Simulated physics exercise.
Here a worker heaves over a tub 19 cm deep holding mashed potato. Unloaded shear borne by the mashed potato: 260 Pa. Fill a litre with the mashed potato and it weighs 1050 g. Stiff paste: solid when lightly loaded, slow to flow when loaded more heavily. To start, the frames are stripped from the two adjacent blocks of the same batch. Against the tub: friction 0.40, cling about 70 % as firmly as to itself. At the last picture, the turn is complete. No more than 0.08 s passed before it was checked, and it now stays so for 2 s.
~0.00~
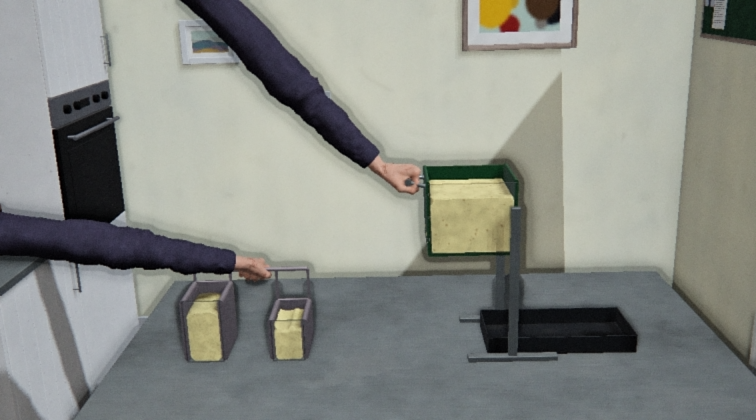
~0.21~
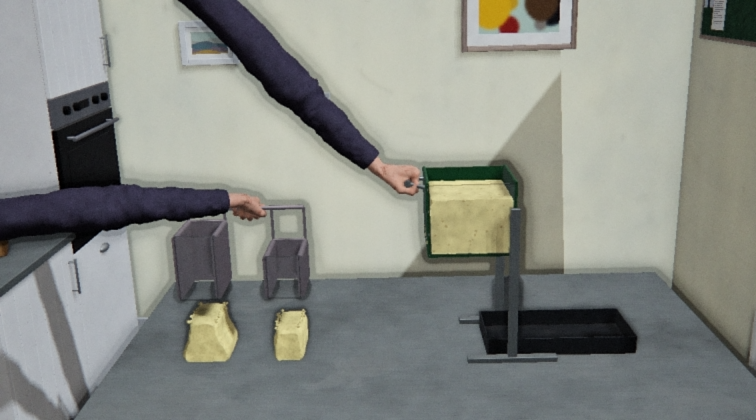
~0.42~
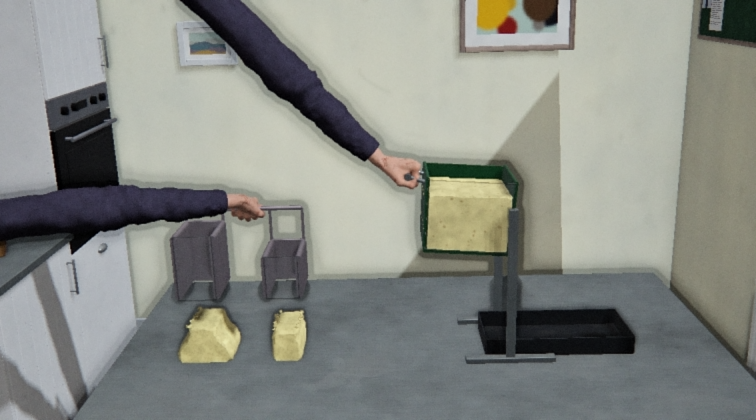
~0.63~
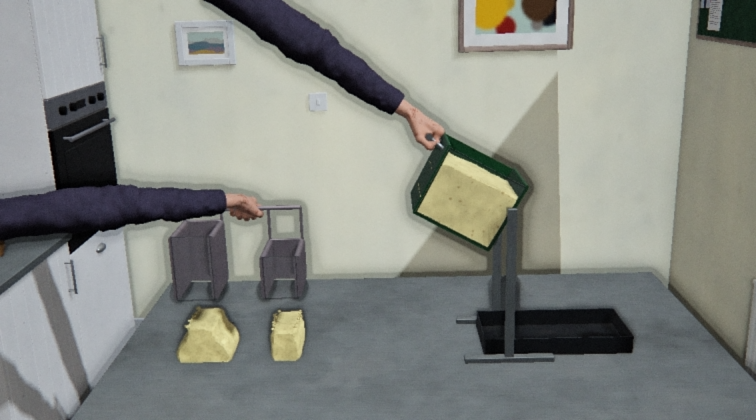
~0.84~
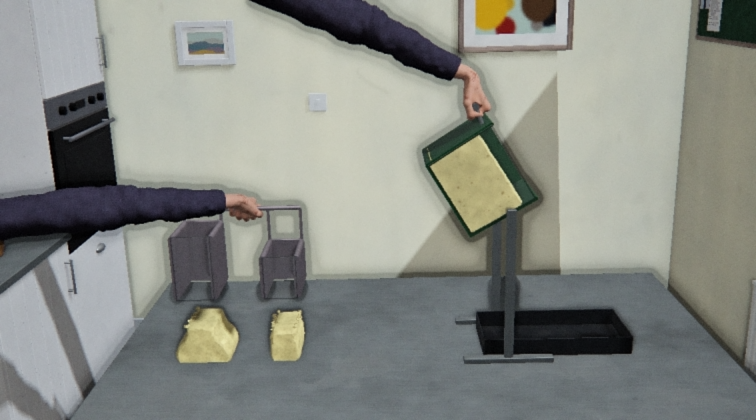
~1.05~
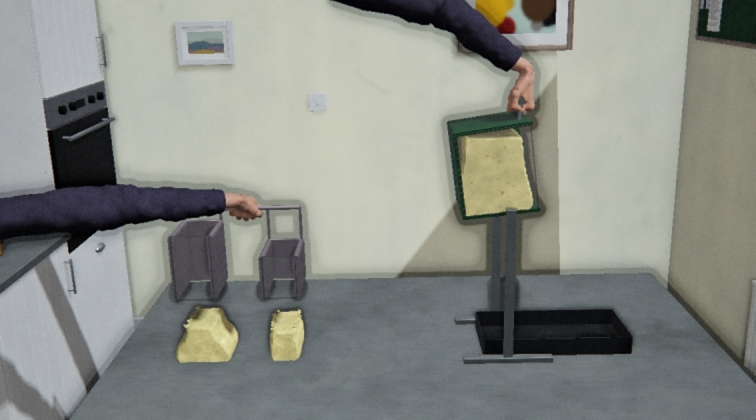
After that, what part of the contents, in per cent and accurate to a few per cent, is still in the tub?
The part still in the tub is near 53 out of 100.
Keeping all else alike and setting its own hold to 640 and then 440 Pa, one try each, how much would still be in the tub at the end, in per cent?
You'd see 100 percent the first time and 70 percent the second.
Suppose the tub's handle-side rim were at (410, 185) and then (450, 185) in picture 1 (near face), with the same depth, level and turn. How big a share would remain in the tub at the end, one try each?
Roughly 40 %, then 80 %.
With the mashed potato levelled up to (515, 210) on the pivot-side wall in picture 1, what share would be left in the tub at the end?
I'd guess around 75 in a hundred.
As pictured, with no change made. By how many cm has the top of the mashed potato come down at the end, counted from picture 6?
The top ends up some 10 cm below its level in the last picture.
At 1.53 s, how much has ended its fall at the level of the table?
Near 10 per cent has got down by that time.
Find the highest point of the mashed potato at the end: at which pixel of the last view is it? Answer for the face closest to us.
Highest point: Approx. (482, 176).
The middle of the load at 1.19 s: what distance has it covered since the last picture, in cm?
Something like 4 cm, give or take.
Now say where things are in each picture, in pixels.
Handle-side rim at (430, 184), tilt 0 degrees; top of the mashed potato at (499, 197); blocks stand 15 cm, 9.5 cm (left to right), in the first picture.
Handle-side rim at (429, 185), tilt 0 degrees; top of the mashed potato at (499, 198); blocks stand 12 cm, 9.2 cm (left to right), in the second picture.
Handle-side rim at (430, 180), tilt 4 degrees; top of the mashed potato at (436, 195); blocks stand 11 cm, 9.2 cm (left to right), in the third picture.
Handle-side rim at (451, 148), tilt 29 degrees; top of the mashed potato at (448, 164); blocks stand 11 cm, 9.1 cm (left to right), in the fourth picture.
Handle-side rim at (493, 126), tilt 59 degrees; top of the mashed potato at (477, 138); blocks stand 11 cm, 9.1 cm (left to right), in the fifth picture.
Handle-side rim at (531, 125), tilt 83 degrees; top of the mashed potato at (471, 139); blocks stand 11 cm, 9.1 cm (left to right), in the sixth picture.
After 1.19 s, the tub is at 83 degrees and holds 89 %.
After 1.36 s, the tub is at 83 degrees and holds 64 %.
After 1.53 s, the tub is at 83 degrees and holds 54 %.
After 1.70 s, the tub is at 83 degrees and holds 53 %.
After 3.05 s, at the end, the tub is at 83 degrees and holds 53 %.
